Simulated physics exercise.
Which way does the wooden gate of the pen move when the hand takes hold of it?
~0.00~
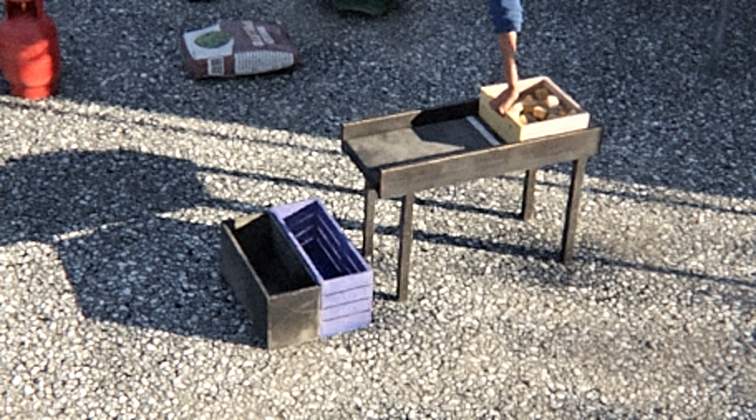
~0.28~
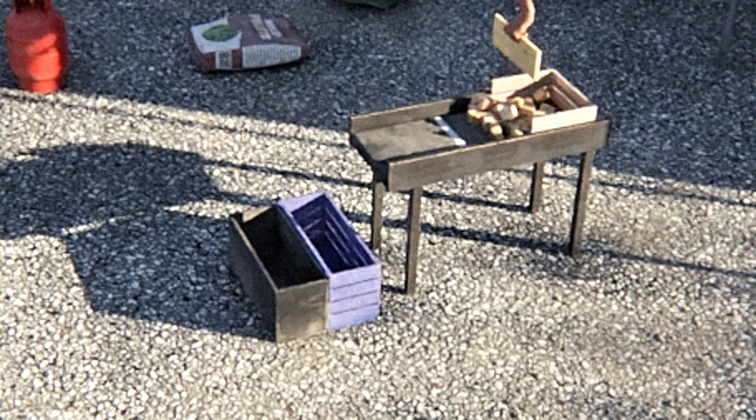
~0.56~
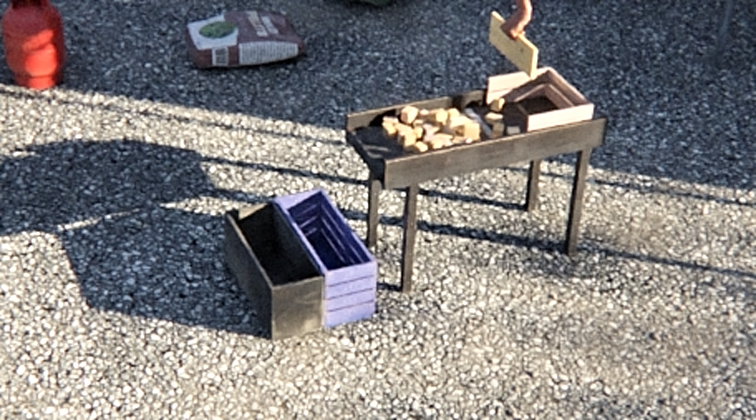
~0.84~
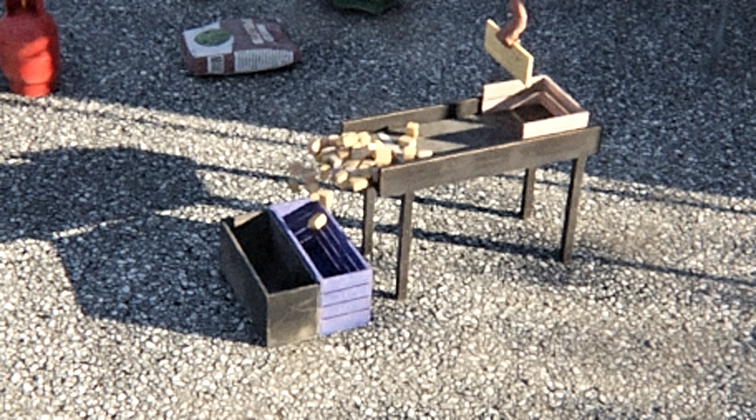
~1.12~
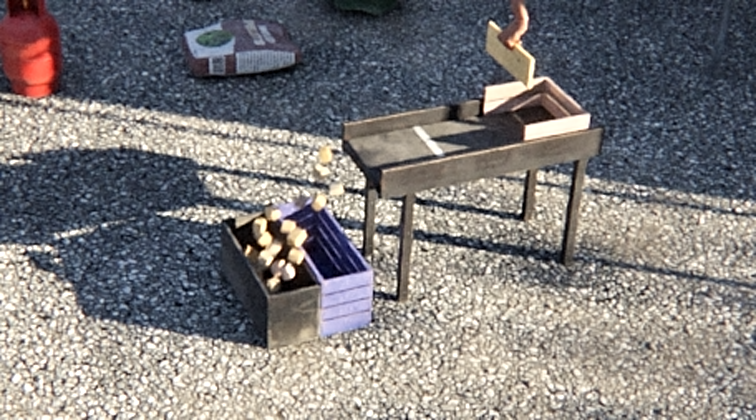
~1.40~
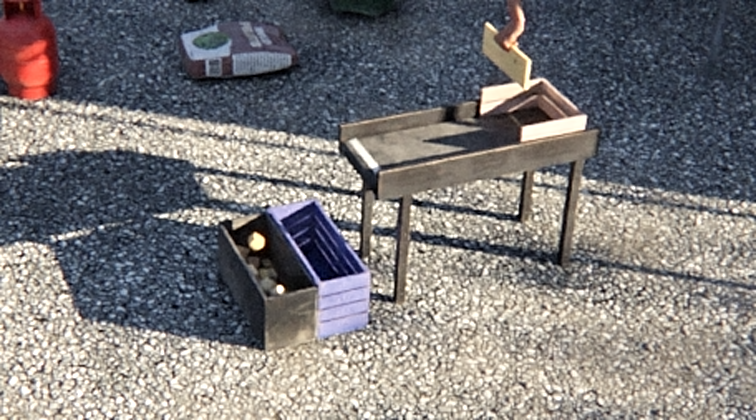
The gate moves up, and the hand then keeps it raised above the pen.
